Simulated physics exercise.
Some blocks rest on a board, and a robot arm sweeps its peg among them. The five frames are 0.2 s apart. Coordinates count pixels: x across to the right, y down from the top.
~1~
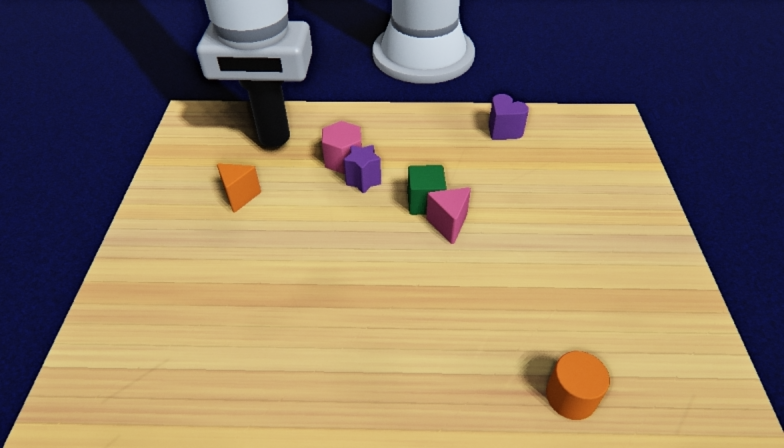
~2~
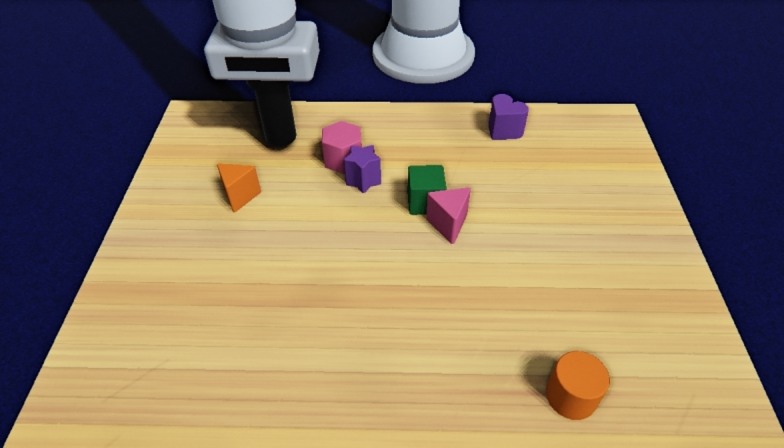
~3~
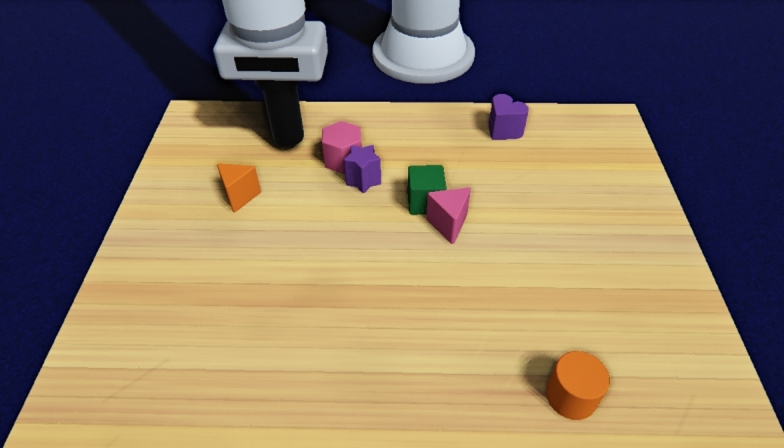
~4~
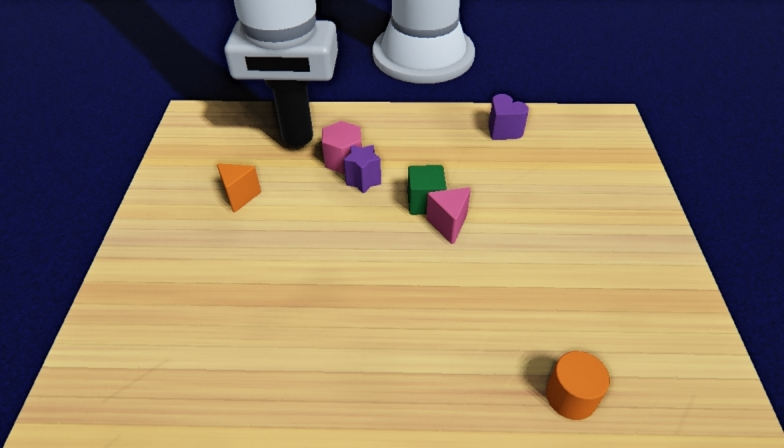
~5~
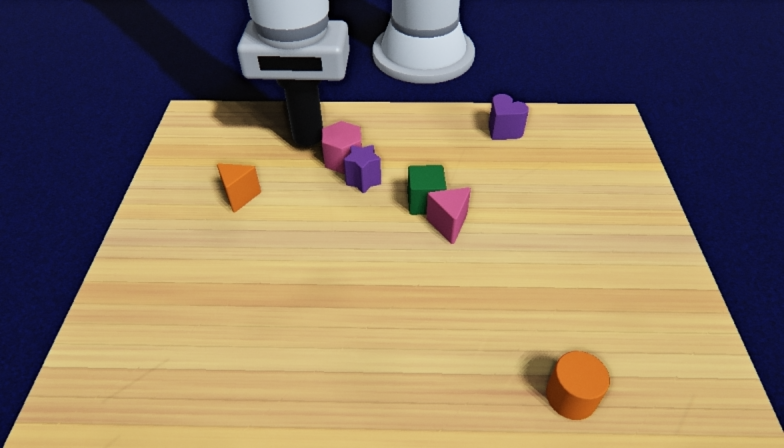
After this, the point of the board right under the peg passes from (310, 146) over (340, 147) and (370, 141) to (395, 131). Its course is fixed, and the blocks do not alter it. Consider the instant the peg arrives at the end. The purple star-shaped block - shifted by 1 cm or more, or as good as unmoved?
It is shifted.
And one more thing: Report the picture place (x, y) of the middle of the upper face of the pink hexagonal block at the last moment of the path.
That would be at about pixel (374, 139).
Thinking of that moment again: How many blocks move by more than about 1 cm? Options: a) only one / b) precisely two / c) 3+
I choose b.
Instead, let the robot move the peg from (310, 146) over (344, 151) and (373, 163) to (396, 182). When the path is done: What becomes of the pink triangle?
By the time the path is finished, it has moved at least a centimetre.
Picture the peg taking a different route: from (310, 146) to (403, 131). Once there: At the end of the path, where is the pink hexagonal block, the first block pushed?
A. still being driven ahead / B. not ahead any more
I'll go with B - not ahead any more.
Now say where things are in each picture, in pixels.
Peg's lower end (275, 138); pink hexagonal block (341, 134); purple star-shaped block (362, 155), in the first frame.
Peg (281, 138); blocks still, in the second frame.
Peg (289, 138); blocks still, in the third frame.
Peg (298, 138); blocks still, in the fourth frame.
Peg (309, 138); pink hexagonal block (341, 134); purple star-shaped block (362, 155), in the fifth frame.
What follows on the original path. One third of the way, peg (340, 138); pink hexagonal block (363, 138), turned 25° clockwise; purple star-shaped block (371, 163), turned 15° clockwise.
Two thirds of the way, peg (371, 132); pink hexagonal block (374, 139), turned 60° clockwise; purple star-shaped block (372, 164), turned 15° clockwise.
At the end, peg (395, 123); pink hexagonal block (374, 139), turned 60° clockwise; purple star-shaped block (372, 164), turned 15° clockwise.
